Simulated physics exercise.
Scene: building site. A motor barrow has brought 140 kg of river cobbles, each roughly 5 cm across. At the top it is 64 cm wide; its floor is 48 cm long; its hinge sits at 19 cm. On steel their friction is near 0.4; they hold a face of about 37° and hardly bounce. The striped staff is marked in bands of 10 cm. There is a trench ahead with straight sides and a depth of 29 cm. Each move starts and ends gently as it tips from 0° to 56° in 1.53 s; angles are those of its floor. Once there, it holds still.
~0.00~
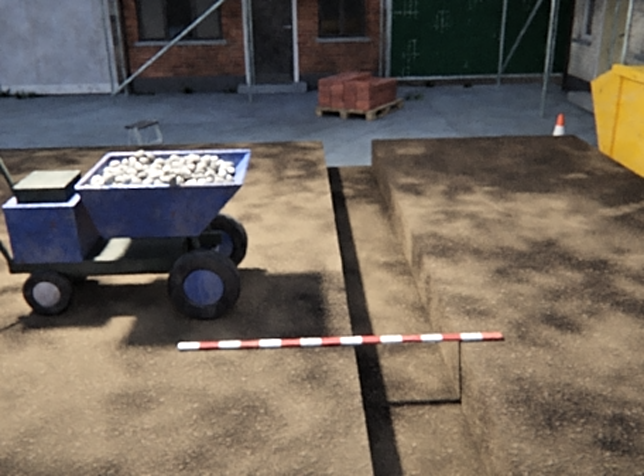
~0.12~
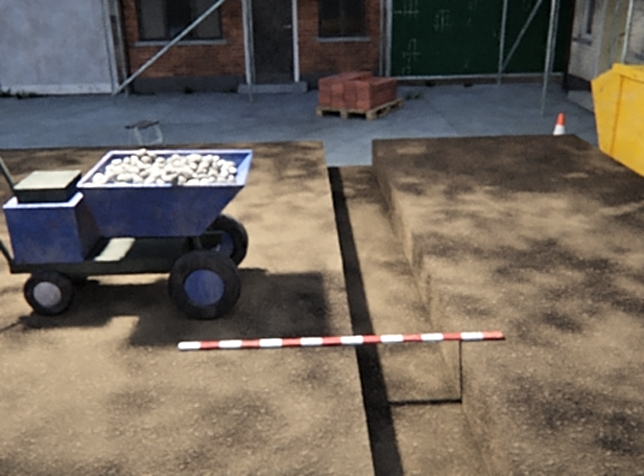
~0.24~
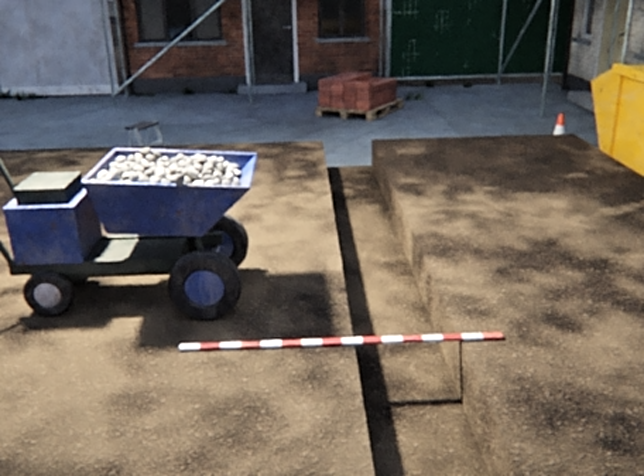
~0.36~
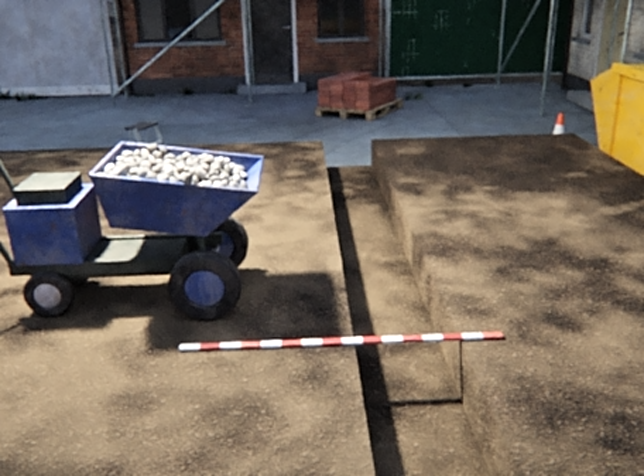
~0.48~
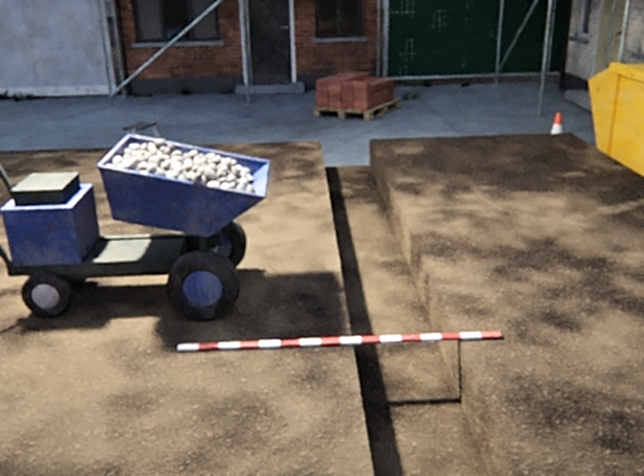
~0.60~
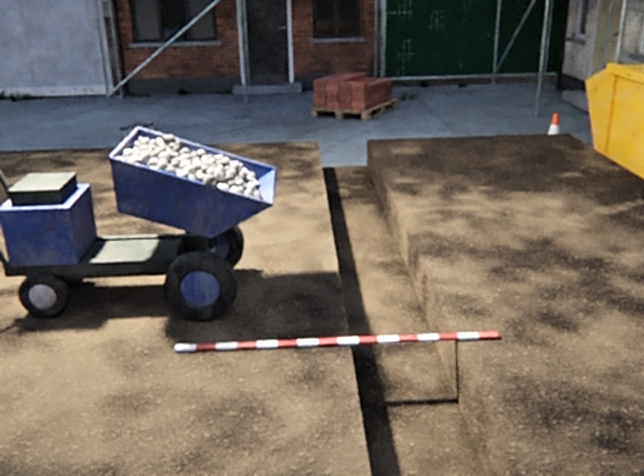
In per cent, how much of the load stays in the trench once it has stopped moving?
I would say about 55 per cent.
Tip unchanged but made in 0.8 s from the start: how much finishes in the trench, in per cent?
Then roughly 55 percent.
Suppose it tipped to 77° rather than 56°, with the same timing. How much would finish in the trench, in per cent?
Roughly 75% would end there.
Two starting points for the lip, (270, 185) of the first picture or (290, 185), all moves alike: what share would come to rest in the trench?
First place roughly 70%, second roughly 70%.
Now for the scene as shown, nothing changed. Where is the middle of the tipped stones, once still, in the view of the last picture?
Somewhere near pixel (368, 321).
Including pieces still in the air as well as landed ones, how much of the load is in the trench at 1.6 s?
Roughly 5 percent of the load.
After 1.1 s the floor is at 47°; 100 % in the skip; the foremost stones are at (299, 228).
After 1.6 s the floor is at 56°; 83 % in the skip, 10 % short of the trench, 7 % in the trench; the foremost stones are at (373, 312).
After 2.0 s the floor is at 56°; 59 % in the skip, 13 % short of the trench, 28 % in the trench; the foremost stones are at (419, 316).
After 3.9 s the floor is at 56°; 28 % in the skip, 17 % short of the trench, 55 % in the trench; the foremost stones are at (426, 322).
